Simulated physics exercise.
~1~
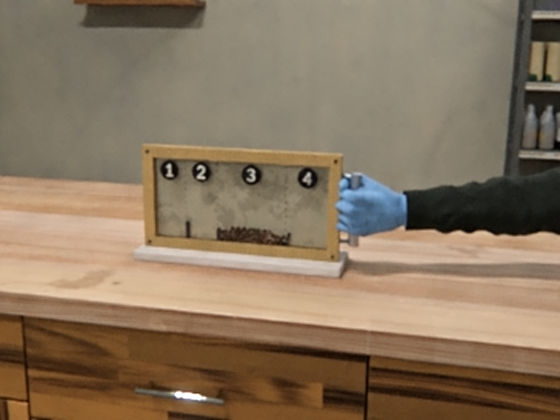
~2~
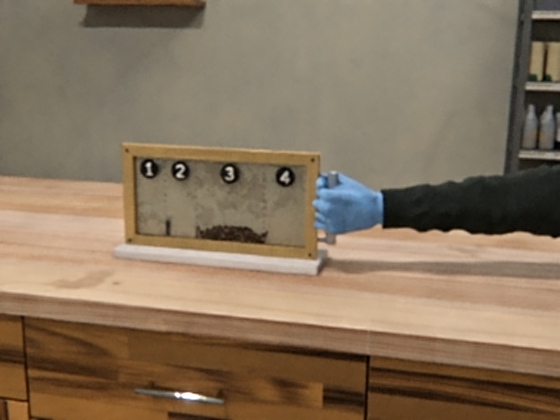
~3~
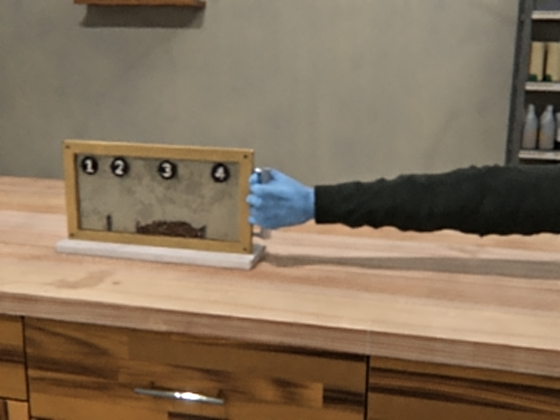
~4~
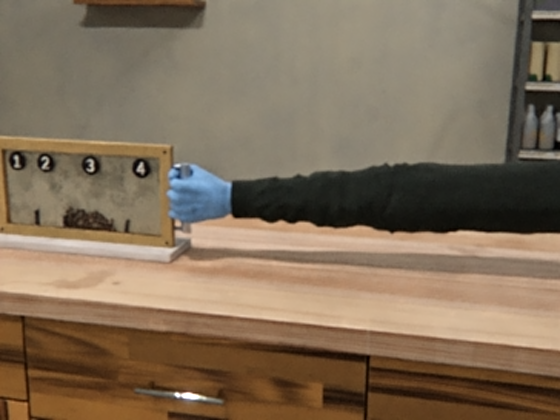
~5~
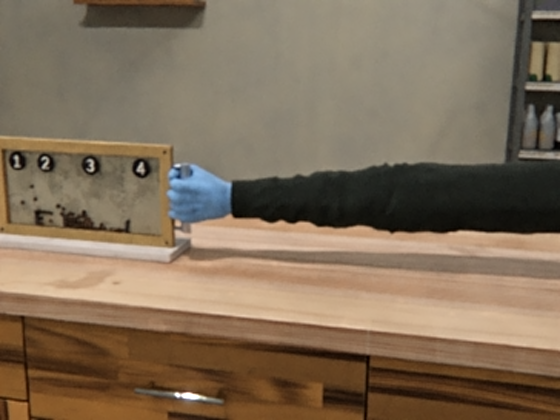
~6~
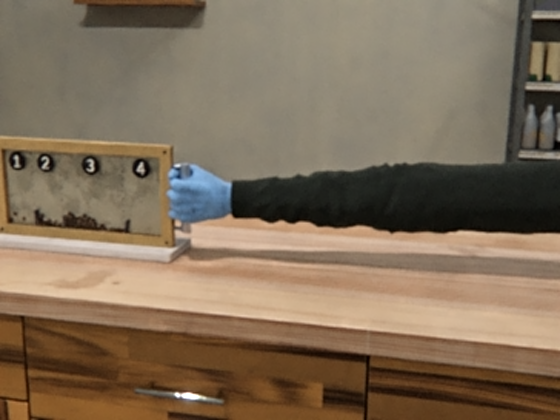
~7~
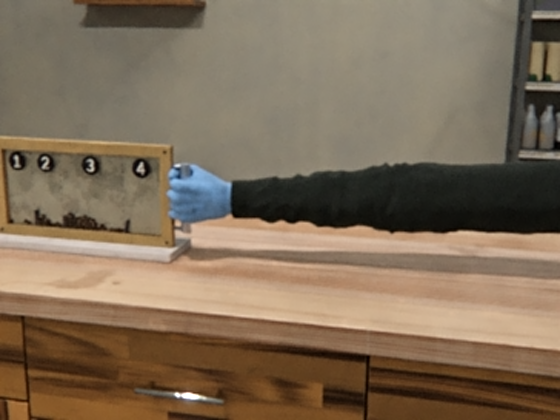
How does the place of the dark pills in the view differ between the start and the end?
At the start the pills are heaped near the middle of the view, below the third disc. At the end they are far over to the left with the case, spread more widely along its bottom.
